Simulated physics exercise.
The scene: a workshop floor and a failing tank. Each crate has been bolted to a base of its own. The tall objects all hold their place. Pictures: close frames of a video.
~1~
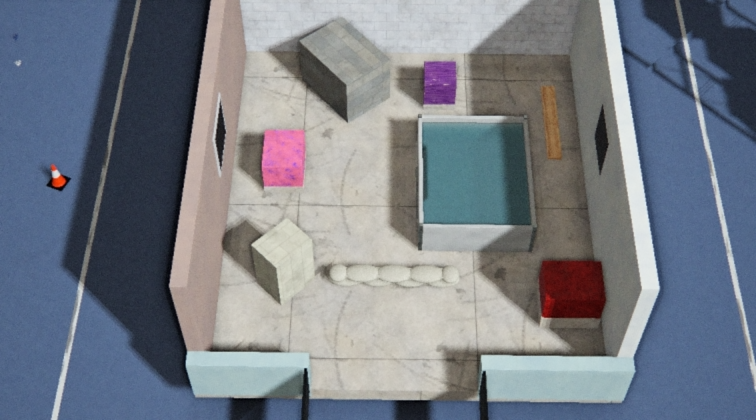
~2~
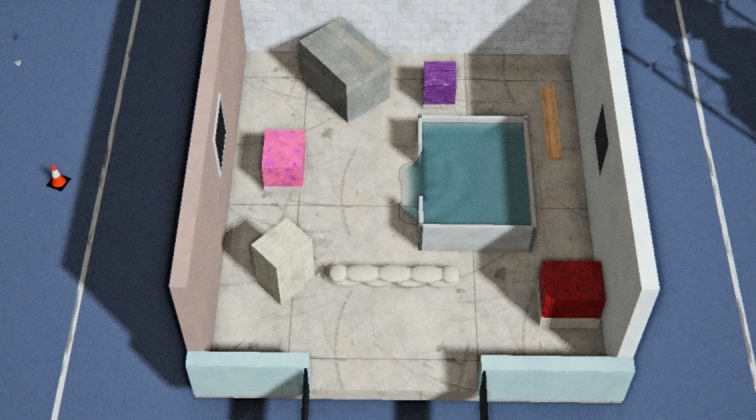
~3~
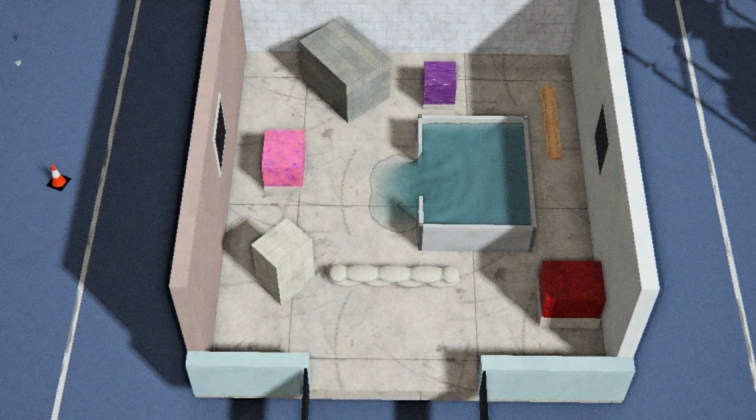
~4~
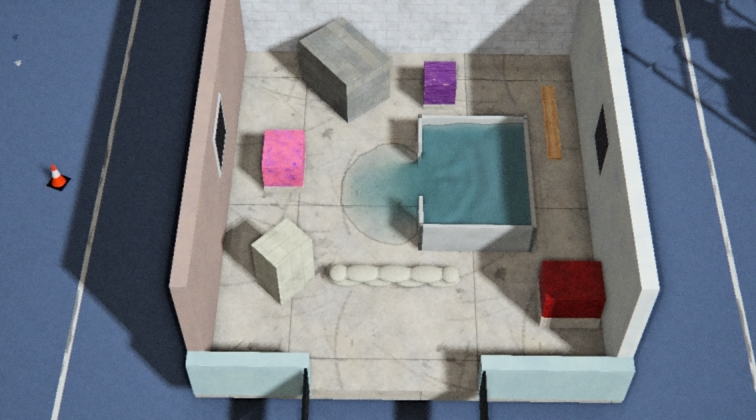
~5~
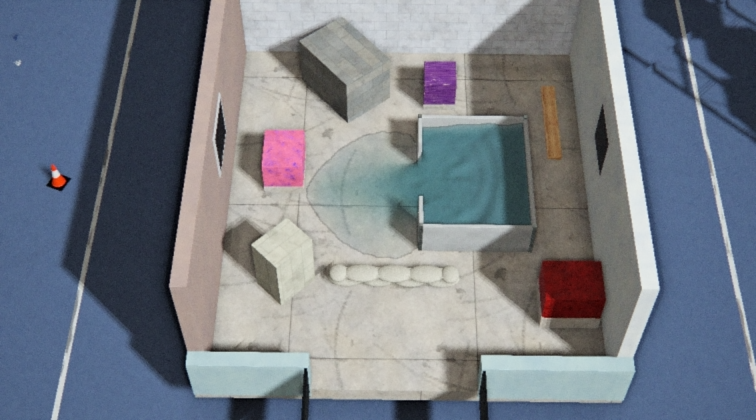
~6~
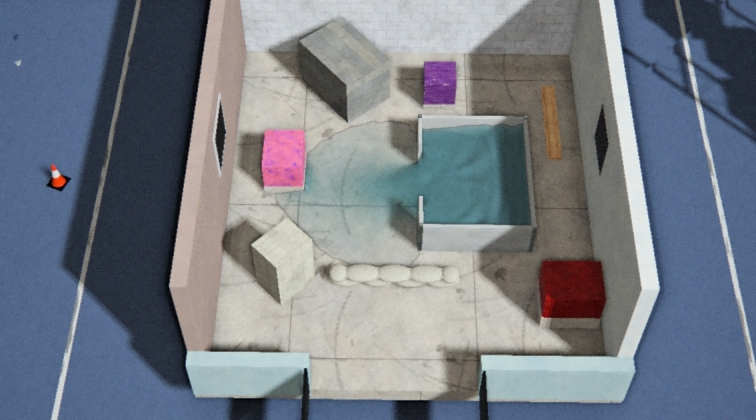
A workshop floor enclosed by low walls is seen from high above, with blue ground and a small orange cone outside. A square tank of teal water stands right of centre, with pink, purple and red blocks, two grey and pale boxes, a wooden plank and a row of whitish sacks around it. Water pours through the tank's left side and fans leftward across the floor to the pink block, while everything else stays still.
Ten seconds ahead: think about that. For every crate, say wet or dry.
Pink crate - wet; purple crate - dry; red crate - dry.
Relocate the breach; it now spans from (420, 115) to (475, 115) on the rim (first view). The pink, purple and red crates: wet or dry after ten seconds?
Going through them, the pink is never reached, the purple gets reached and the red is never reached.
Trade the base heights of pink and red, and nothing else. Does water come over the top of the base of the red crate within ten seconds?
Then: The red crate keeps dry.
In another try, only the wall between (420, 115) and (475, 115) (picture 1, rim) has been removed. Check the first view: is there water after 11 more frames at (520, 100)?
Check at the point: Soaked.
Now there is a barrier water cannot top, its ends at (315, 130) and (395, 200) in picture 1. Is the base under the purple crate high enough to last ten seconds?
Then the purple crate is reached.
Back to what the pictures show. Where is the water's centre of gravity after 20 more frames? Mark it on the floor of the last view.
I'd say near (367, 194).
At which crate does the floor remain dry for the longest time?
My guess: The red one.
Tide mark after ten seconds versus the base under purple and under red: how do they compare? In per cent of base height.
Peak levels: Approx. 70 % then 30 %.
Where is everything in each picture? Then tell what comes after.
Still water in the water tank at (475, 172), in the first frame.
The front is at (409, 166), out from the gap at (422, 185), in the second frame.
The front is at (382, 166), out from the gap at (421, 187), in the third frame.
The front is at (348, 178), out from the gap at (421, 187), in the fourth frame.
Water pours out at (421, 187) and has run to (314, 186), in the fifth frame.
The front is at (282, 199), out from the gap at (421, 186), in the sixth frame.
A moment on, water covers 25 % of the floor; the pink crate water round its plinth, the purple crate not reached, the red crate not reached.
Next, water covers 40 % of the floor; the pink crate water round its plinth, the purple crate not reached, the red crate not reached.
Then, water covers 45 % of the floor; the pink crate water round its plinth, the purple crate water round its plinth, the red crate not reached.
Later, water covers 75 % of the floor; the pink crate water round its plinth, the purple crate water round its plinth, the red crate water round its plinth.
In the end, water covers 95 % of the floor; the pink crate was topped, the purple crate stayed above the water, the red crate stayed above the water.
